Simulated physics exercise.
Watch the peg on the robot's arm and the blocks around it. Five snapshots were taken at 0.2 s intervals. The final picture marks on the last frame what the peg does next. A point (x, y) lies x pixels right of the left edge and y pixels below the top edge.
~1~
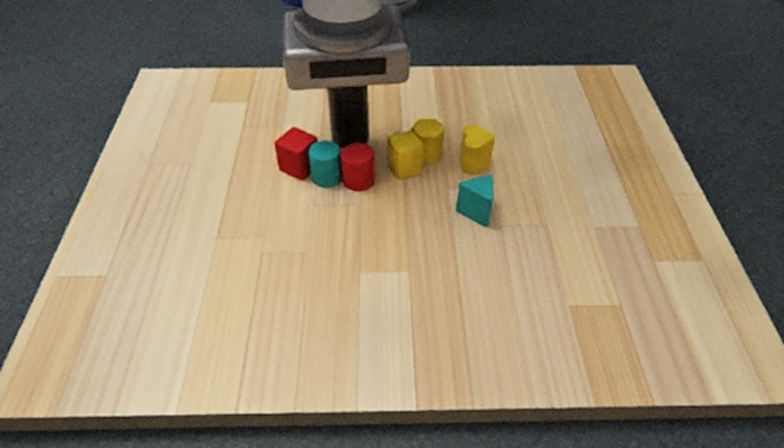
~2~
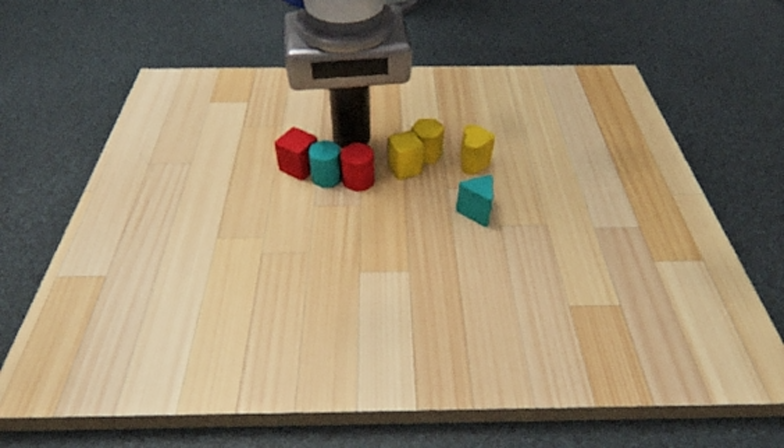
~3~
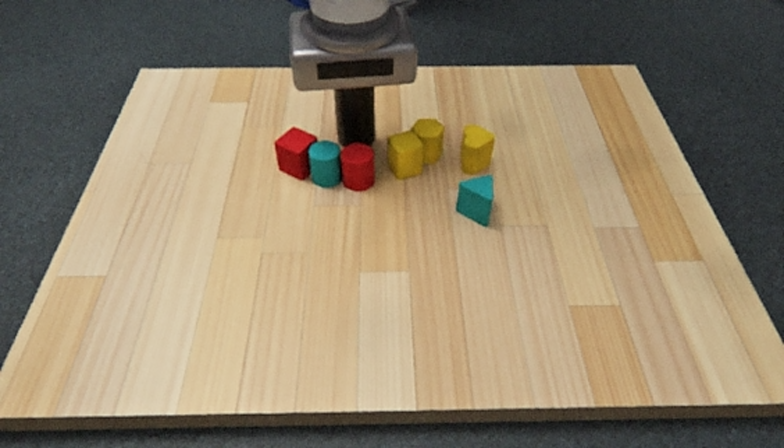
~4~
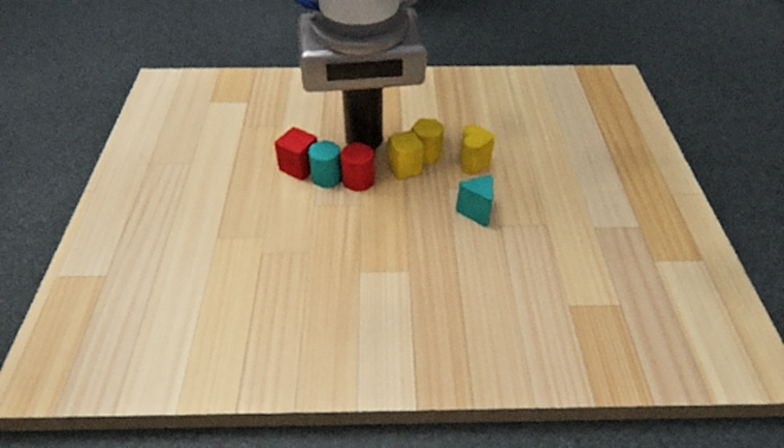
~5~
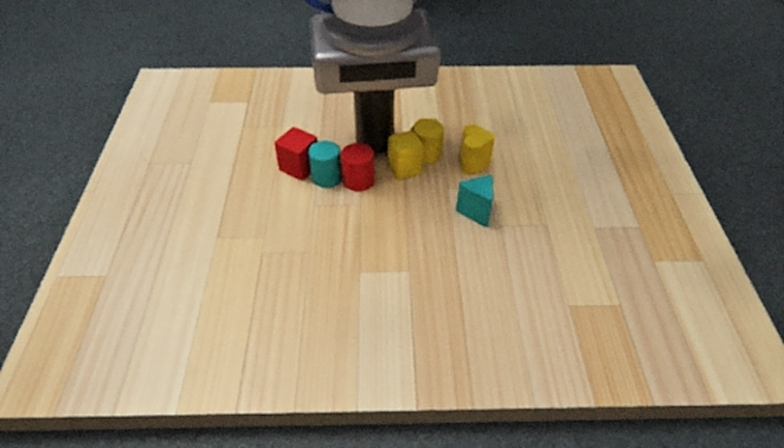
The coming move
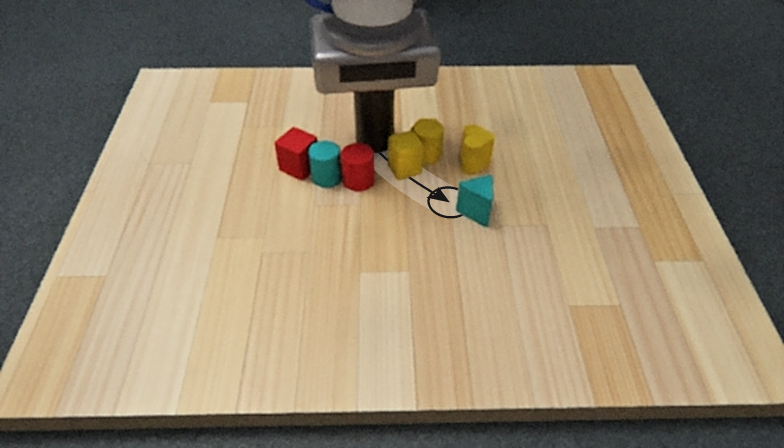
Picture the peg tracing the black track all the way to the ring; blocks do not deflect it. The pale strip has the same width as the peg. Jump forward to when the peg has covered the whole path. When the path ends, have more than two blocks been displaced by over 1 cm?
No, it doesn't check out.
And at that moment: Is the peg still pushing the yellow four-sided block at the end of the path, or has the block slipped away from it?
The yellow four-sided block is leading.
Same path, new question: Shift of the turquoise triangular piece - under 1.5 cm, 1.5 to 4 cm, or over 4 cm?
It is going to finish 1.5 to 4 cm from where it is now.
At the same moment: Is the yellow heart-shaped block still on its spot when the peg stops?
Yes, that is what happens.
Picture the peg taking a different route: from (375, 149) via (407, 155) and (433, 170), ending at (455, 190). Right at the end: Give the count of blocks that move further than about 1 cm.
Going by the path, three or more of them shift by more than about 1 cm.
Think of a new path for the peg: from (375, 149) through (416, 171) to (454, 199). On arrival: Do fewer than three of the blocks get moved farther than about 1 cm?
In short: No.
Drawn move, from (375, 149) through (408, 176) to (449, 202).
On the path given first. One third of the way, peg at (396, 159); yellow four-sided block at (427, 152), turned 35° anticlockwise.
Two thirds of the way, peg at (421, 177); yellow four-sided block at (457, 167), turned 50° anticlockwise.
At the end, peg at (450, 194); yellow four-sided block at (491, 179), turned 70° anticlockwise; yellow hexagonal block still; yellow heart-shaped block still; turquoise triangular piece at (500, 198), turned 15° clockwise.
